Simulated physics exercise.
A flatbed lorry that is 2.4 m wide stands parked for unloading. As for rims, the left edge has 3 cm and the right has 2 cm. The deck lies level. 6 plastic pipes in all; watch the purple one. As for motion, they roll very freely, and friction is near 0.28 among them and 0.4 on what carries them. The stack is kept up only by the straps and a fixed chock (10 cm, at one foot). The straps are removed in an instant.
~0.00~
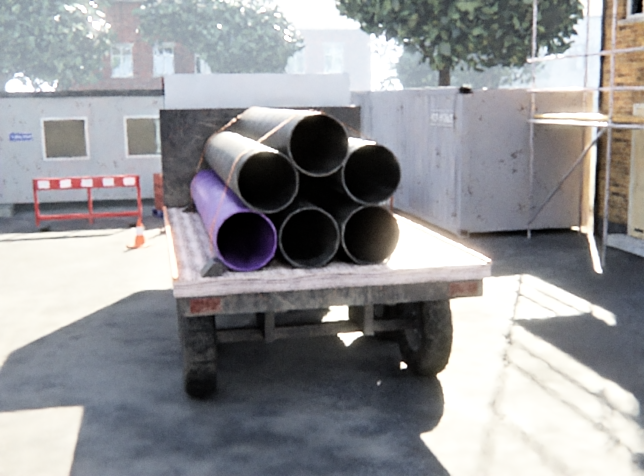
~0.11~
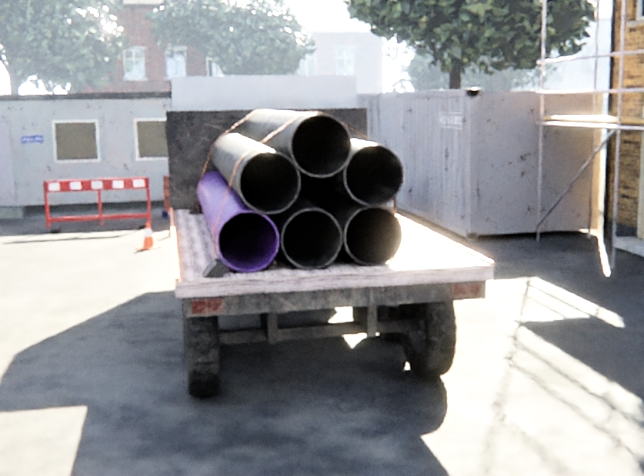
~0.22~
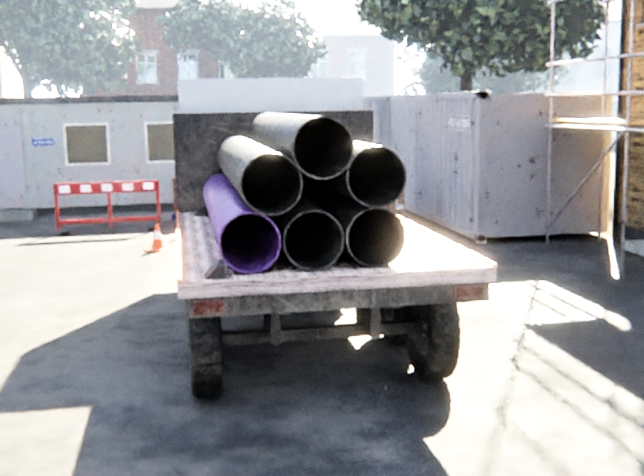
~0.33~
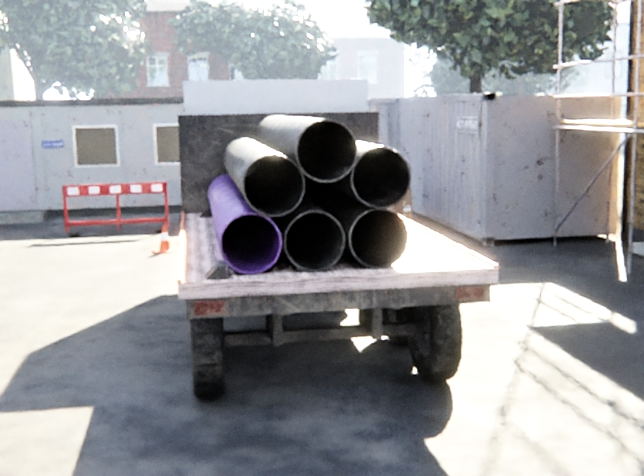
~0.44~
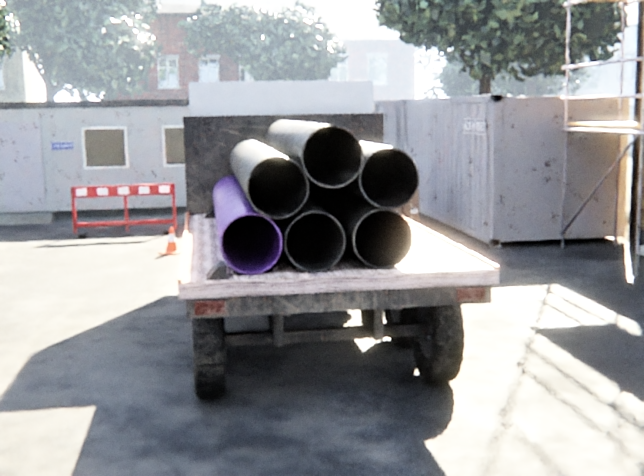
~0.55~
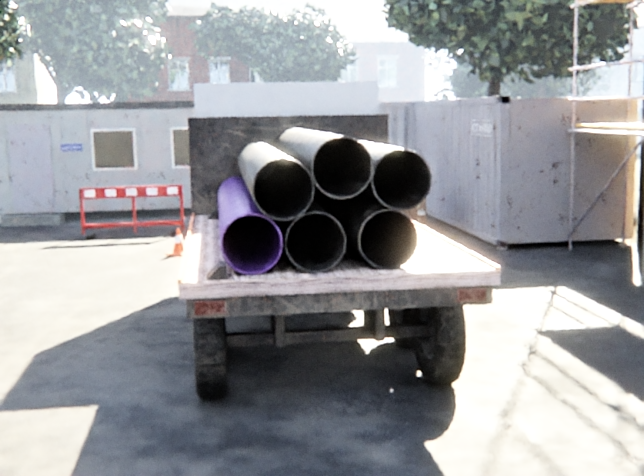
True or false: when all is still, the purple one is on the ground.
False.
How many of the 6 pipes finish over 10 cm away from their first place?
Altogether it comes to 3.
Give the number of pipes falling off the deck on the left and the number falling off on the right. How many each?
Tally: Left 0 / right 2.
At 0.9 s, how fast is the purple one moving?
The speed is close to 0.0 m/s.
After 0.9 s, purple is on the deck, 55 cm from the left edge; 0 off so far.
At rest (5.2 s), purple is on the deck, 55 cm from the left edge; 2 off so far.
